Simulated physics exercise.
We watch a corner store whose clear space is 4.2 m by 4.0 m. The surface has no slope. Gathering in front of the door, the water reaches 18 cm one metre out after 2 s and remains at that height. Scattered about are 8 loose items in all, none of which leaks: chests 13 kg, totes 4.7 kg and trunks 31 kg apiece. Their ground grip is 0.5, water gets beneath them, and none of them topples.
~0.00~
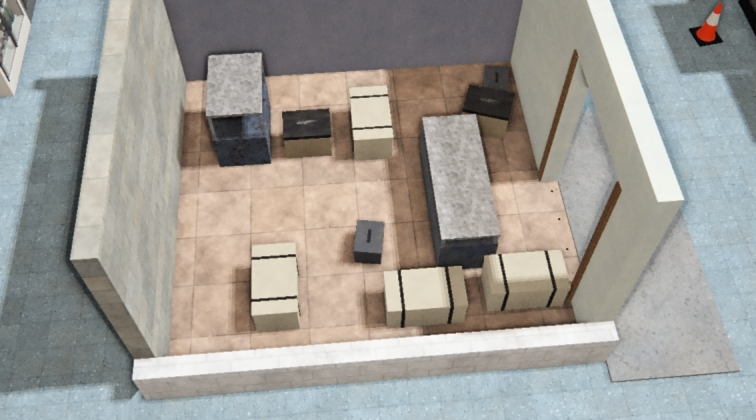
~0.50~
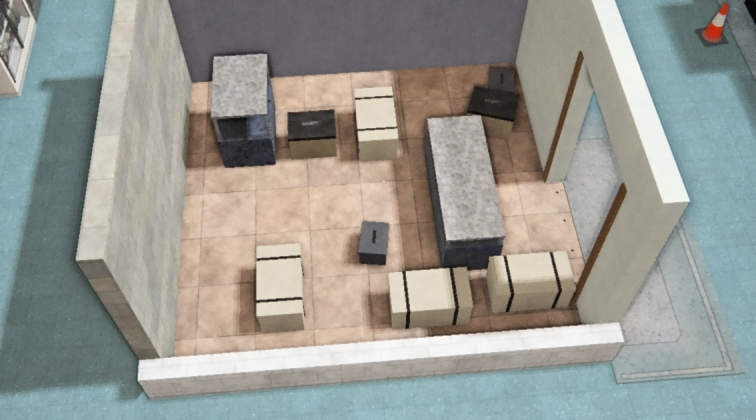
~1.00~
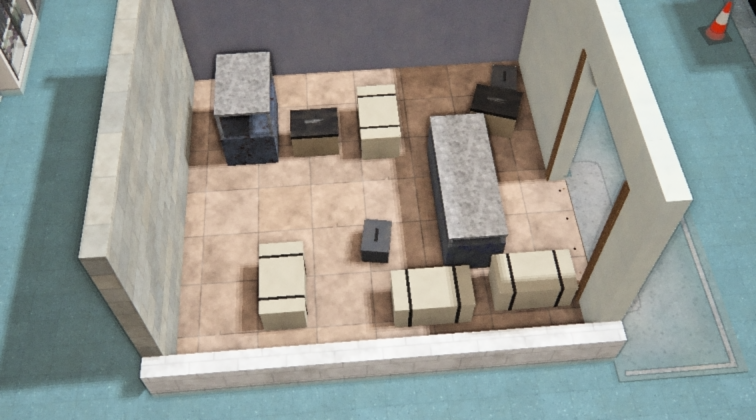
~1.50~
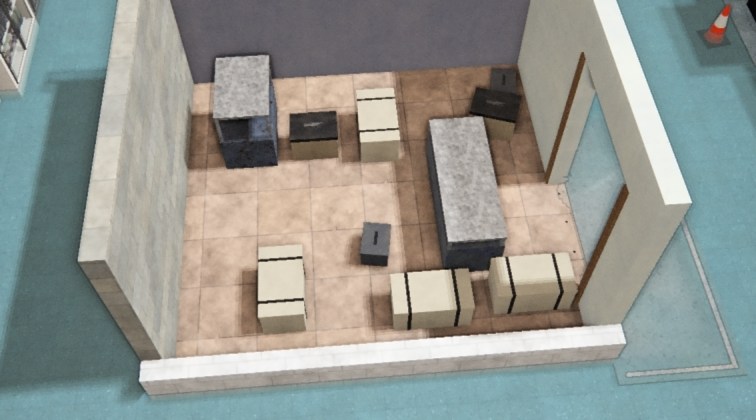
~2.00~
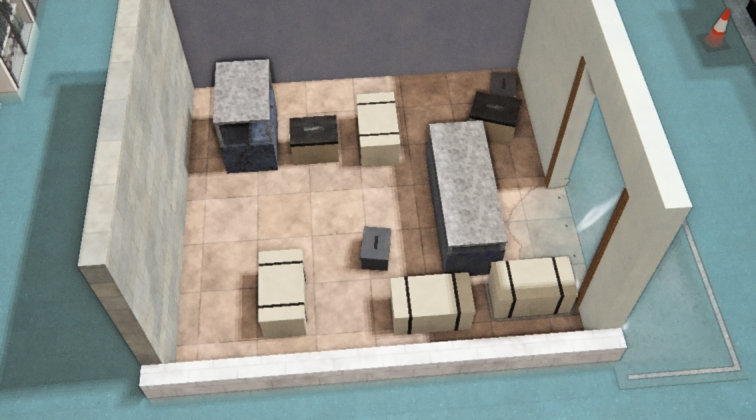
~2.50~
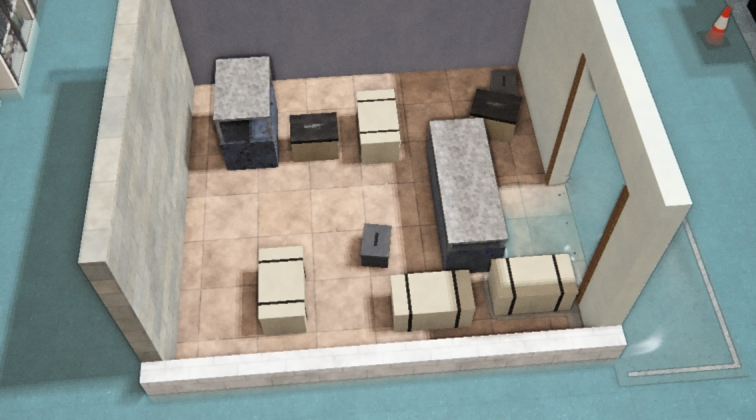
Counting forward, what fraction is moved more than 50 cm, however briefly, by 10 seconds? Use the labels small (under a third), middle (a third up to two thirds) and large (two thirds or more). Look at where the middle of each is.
Middle.
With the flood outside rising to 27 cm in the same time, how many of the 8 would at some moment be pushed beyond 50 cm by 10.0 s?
In that case the number is 6.
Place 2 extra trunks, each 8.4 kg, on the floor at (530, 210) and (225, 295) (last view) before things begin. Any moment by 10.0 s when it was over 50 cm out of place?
The first: Farther. The second: Not as far.
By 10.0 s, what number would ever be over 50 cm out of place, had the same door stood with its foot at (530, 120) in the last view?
So the tally would be 5.
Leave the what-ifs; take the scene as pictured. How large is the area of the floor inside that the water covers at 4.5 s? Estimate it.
5.5 m2.
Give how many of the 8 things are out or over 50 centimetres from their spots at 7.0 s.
Tally: 2.
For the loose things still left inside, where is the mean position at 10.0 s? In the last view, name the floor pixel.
Near (332, 199).
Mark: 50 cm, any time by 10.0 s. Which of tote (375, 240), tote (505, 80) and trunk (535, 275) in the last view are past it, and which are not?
First farther, then farther, then farther.
After 3.5 s 0 of 8 are over 50 cm from their spots; 0 afloat.
After 4.5 s 0 of 8 are over 50 cm from their spots; 2 afloat.
After 7.0 s 2 of 8 are over 50 cm from their spots; 2 afloat.
After 10.0 s 5 of 8 are over 50 cm from their spots, and 5 have been at some point; 4 afloat.
